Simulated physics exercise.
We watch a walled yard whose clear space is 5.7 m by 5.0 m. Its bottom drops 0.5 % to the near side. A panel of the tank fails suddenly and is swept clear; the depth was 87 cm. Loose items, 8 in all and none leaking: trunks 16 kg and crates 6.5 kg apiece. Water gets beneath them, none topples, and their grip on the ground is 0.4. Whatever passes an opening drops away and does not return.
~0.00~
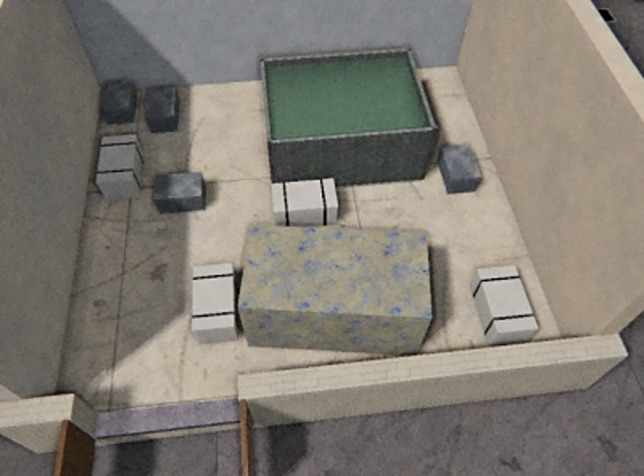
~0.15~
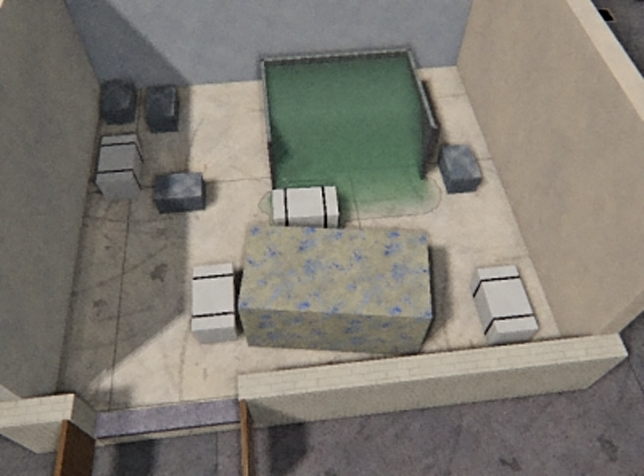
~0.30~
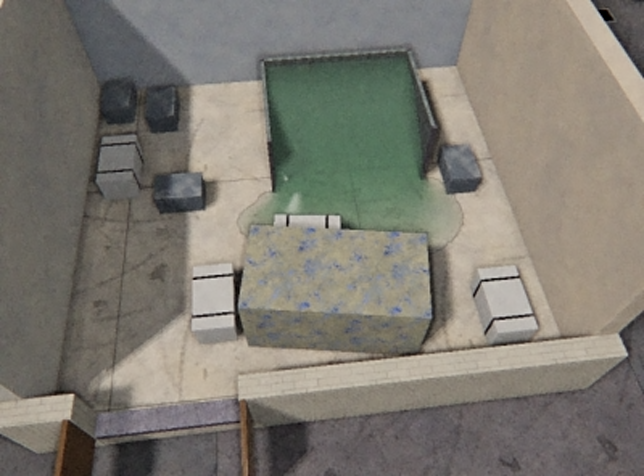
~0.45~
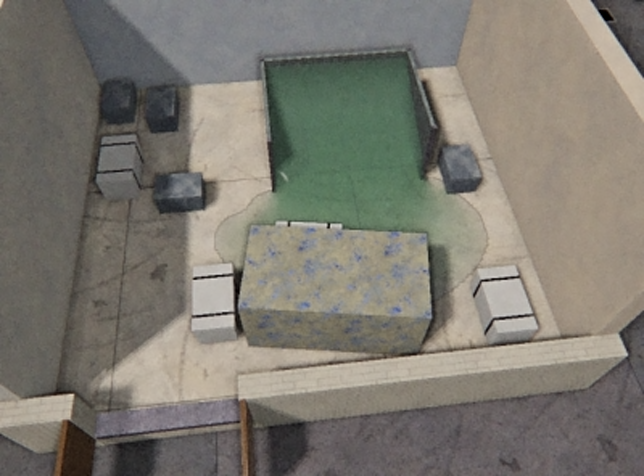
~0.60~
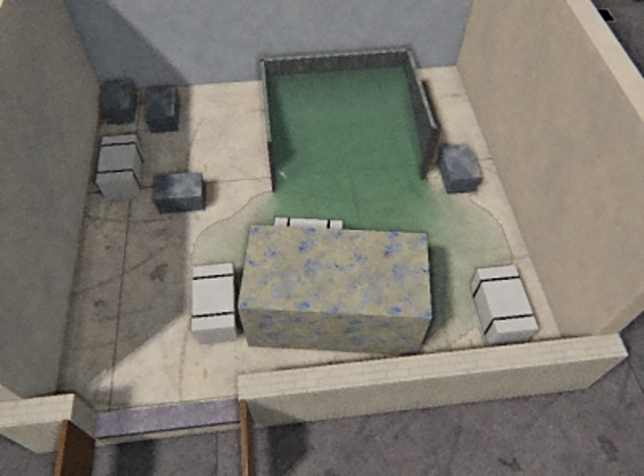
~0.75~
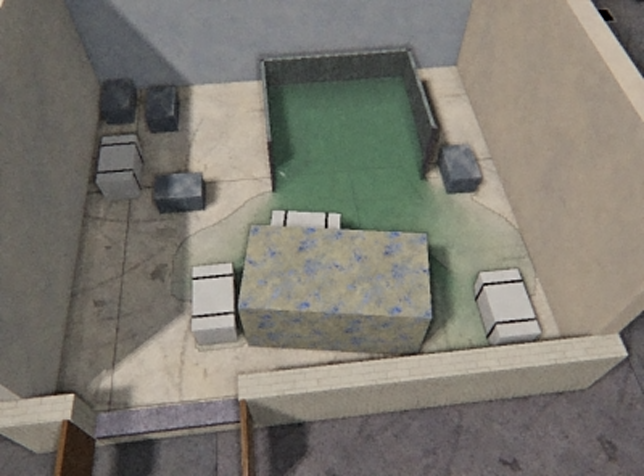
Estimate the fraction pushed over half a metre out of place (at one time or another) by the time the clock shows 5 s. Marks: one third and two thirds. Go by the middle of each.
Share: At least two thirds.
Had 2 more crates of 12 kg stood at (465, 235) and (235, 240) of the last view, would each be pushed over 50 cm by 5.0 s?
In turn: Past it, over.
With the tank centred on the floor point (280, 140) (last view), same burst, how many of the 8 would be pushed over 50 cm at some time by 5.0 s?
In that case 4 of them.
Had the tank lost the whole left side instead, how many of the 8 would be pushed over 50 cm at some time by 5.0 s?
Then 5.
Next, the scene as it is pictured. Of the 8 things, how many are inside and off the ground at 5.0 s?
I count 7.
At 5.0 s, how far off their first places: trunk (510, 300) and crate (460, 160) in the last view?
In that order: 100 cm, 200 cm.
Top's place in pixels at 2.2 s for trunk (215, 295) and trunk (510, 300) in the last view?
Around (168, 390) and (523, 272).
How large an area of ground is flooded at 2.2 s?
About 18 m2.
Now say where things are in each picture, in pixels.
The first picture shows a trunk at (304, 195), on the bottom; a trunk at (507, 298) rests on the ground; water covers 3.0 m2; 0 of 8 have shifted.
The second picture shows a trunk at (305, 202) rests on the ground, 12 cm from its start; a trunk at (507, 298), on the bottom; 4.2 m2 under water; 1 of 8 have shifted.
The third picture shows a trunk at (307, 230), on the bottom, 57 cm from its start; a trunk at (507, 298) rests on the ground; 5.9 m2 under water; 1 of 8 have shifted.
The fourth picture shows a trunk at (308, 238) rests on the ground, 67 cm from its start; a trunk at (507, 298) rests on the ground; water covers 7.5 m2; 1 of 8 have shifted.
The fifth picture shows a trunk at (308, 235), afloat, 67 cm from its start; a trunk at (507, 298), on the bottom; water covers 8.7 m2; 1 of 8 have shifted.
The sixth picture shows a trunk at (305, 228) floats, 67 cm from its start; a trunk at (509, 301), on the bottom, 5 cm from its start; water covers 9.7 m2; 2 of 8 have shifted.
After 1.1 s 1 of 8 are over 50 cm from their spots; 1 afloat.
After 2.2 s 3 of 8 are over 50 cm from their spots; 2 afloat.
After 3.5 s 5 of 8 are over 50 cm from their spots; 6 afloat.
After 5.0 s 8 of 8 are over 50 cm from their spots, and 8 have been at some point; 7 afloat.
